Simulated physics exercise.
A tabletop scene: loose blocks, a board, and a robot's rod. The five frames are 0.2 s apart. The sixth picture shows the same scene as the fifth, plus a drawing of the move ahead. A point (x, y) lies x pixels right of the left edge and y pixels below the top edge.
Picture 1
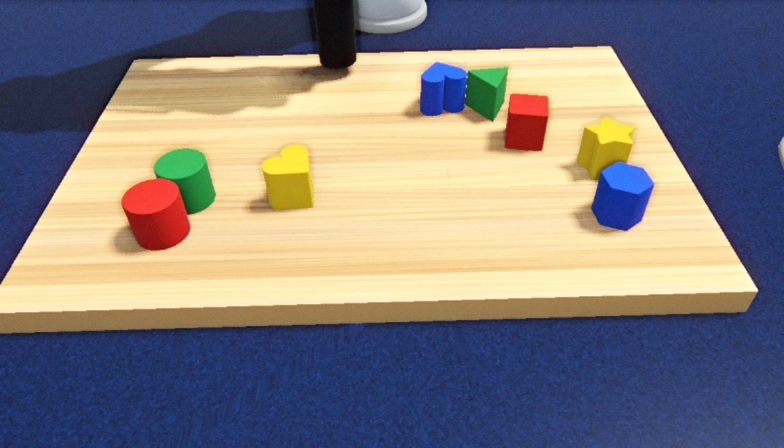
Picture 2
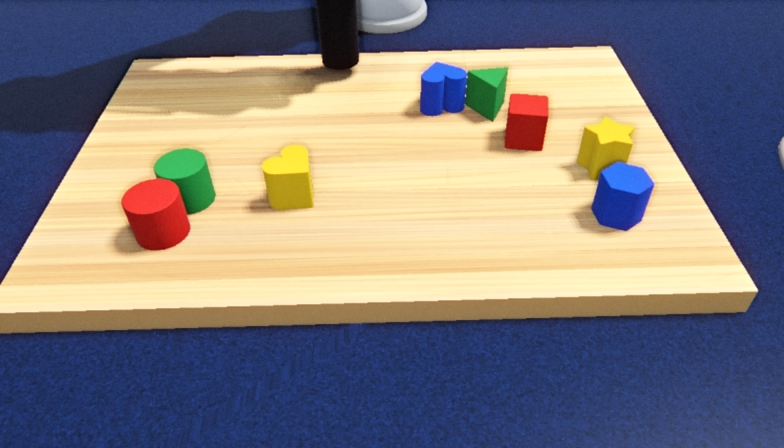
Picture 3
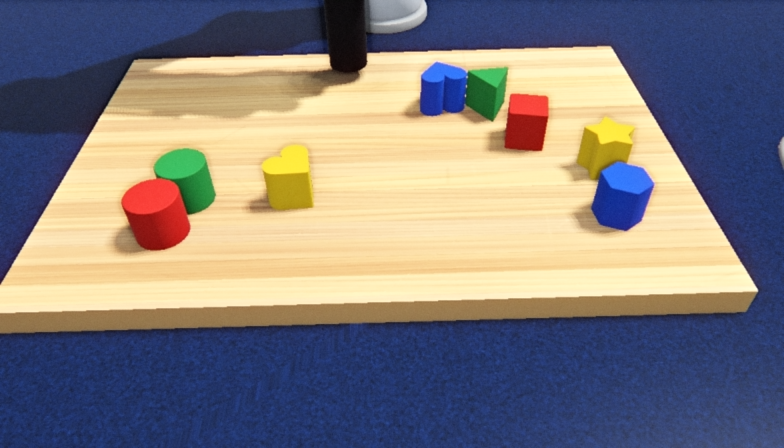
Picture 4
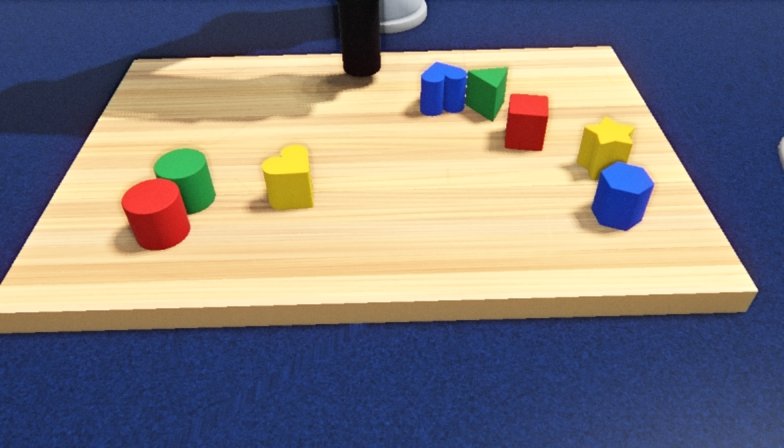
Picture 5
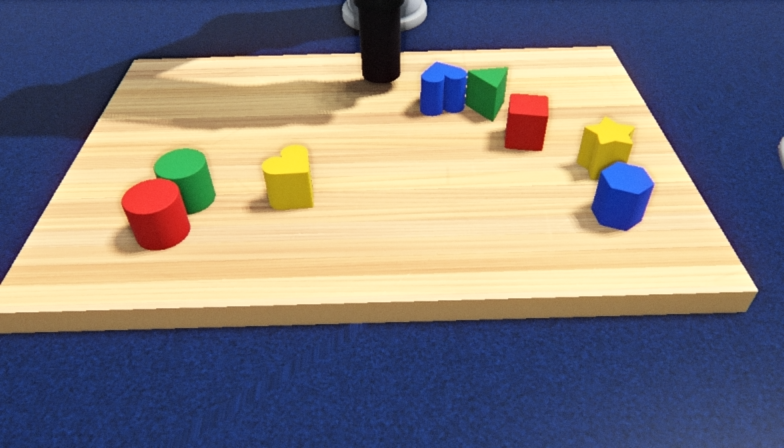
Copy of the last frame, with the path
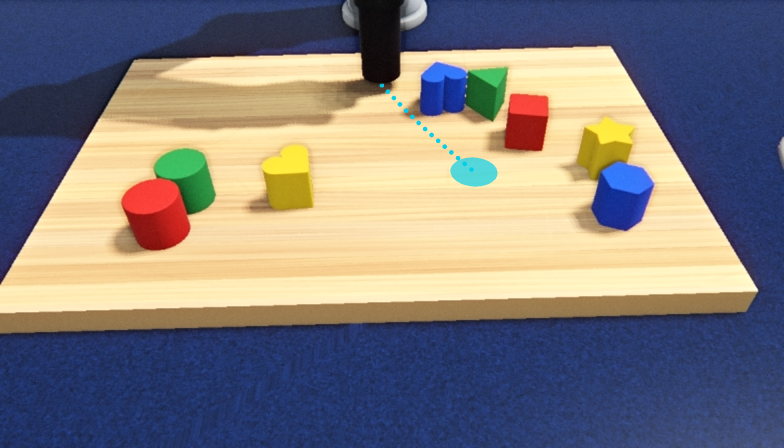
A black rod slid slowly to the right and slightly nearer along the back of a wooden board, approaching the blue heart-shaped block, while all the colorful blocks stayed still.
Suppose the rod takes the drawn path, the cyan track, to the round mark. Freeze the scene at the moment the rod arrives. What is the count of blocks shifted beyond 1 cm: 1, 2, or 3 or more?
I'd put the number at one.
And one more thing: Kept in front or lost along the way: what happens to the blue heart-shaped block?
It lies beside or behind the rod.
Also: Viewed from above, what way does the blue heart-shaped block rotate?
Viewed from above: Anti-clockwise.
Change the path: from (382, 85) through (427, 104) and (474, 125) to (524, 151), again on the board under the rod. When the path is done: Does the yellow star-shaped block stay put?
I'd say no.
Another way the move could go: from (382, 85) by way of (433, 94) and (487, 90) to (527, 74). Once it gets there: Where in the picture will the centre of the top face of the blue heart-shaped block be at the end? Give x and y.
At roughly (464, 80).
Drawn move, from (382, 85) through (421, 125) to (474, 172).
The first path, step by step. One third of the way, rod at (407, 100); blue heart-shaped block at (447, 74), turned 20° anticlockwise.
Two thirds of the way, rod at (438, 129); blue heart-shaped block at (454, 78), turned 60° anticlockwise.
At the end, rod at (475, 160); blue heart-shaped block at (454, 78), turned 60° anticlockwise; red square piece still.
